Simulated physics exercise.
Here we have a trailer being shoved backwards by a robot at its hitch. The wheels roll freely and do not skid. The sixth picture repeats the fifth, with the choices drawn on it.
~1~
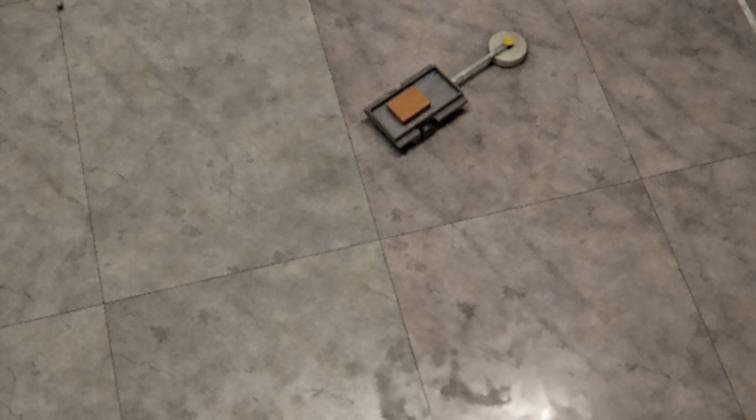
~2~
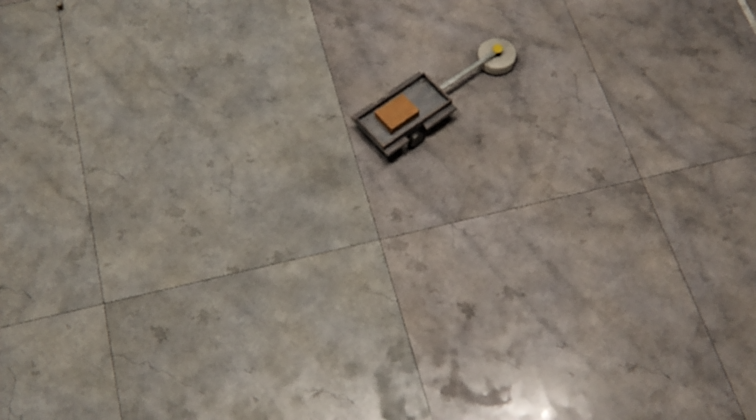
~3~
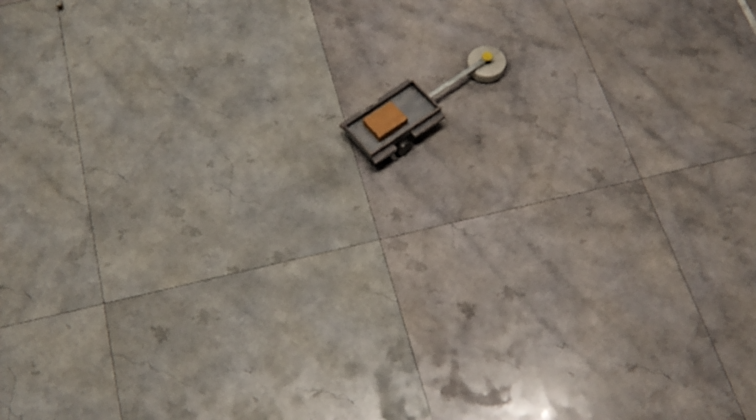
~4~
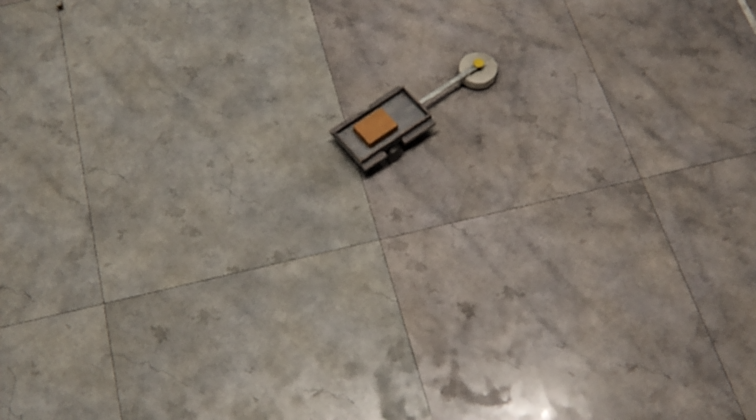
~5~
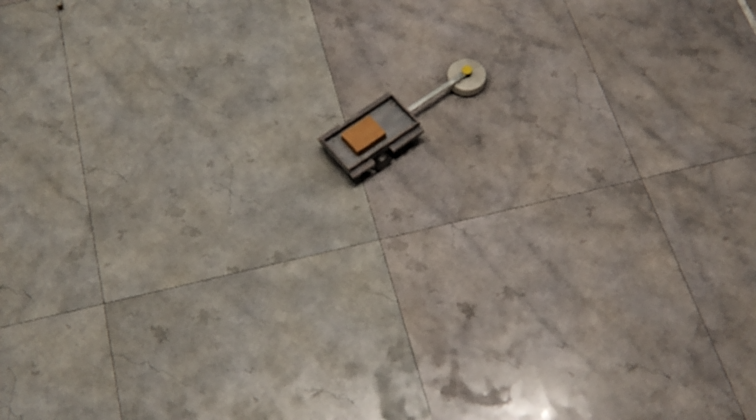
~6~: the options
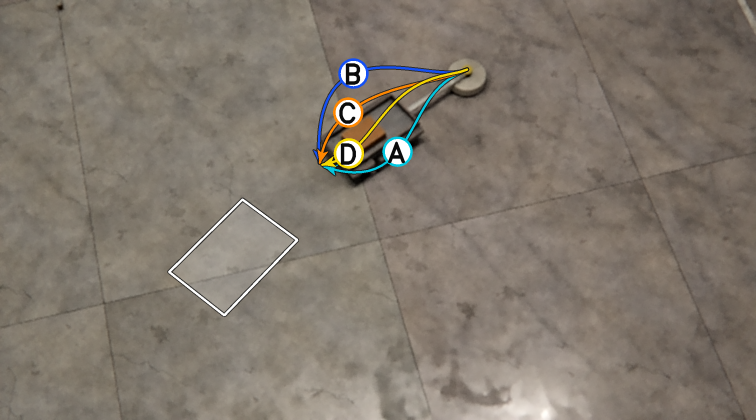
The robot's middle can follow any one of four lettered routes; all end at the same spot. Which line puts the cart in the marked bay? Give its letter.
Choose route D.
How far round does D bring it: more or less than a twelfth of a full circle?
Less.
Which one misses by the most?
The widest miss is B.
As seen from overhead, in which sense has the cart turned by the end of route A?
On that route, clockwise.
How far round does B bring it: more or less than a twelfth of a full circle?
More than that.
On the marked copy, A from (467, 70) via (409, 135) to (324, 167); B from (467, 70) via (353, 74) to (320, 163); C from (467, 70) via (372, 98) to (320, 163); D from (467, 70) via (389, 109) to (322, 165); the bay at (234, 256).
Following D. Soon after the start, robot (407, 98), cart (323, 172).
Later, robot (367, 142), cart (275, 216).
In the end, robot (320, 171), cart (232, 253); the cart stands in the bay.
As for the rest, A leaves the cart at (198, 209), out of the bay; B leaves the cart at (327, 280), out of the bay; C leaves the cart at (261, 270), out of the bay.
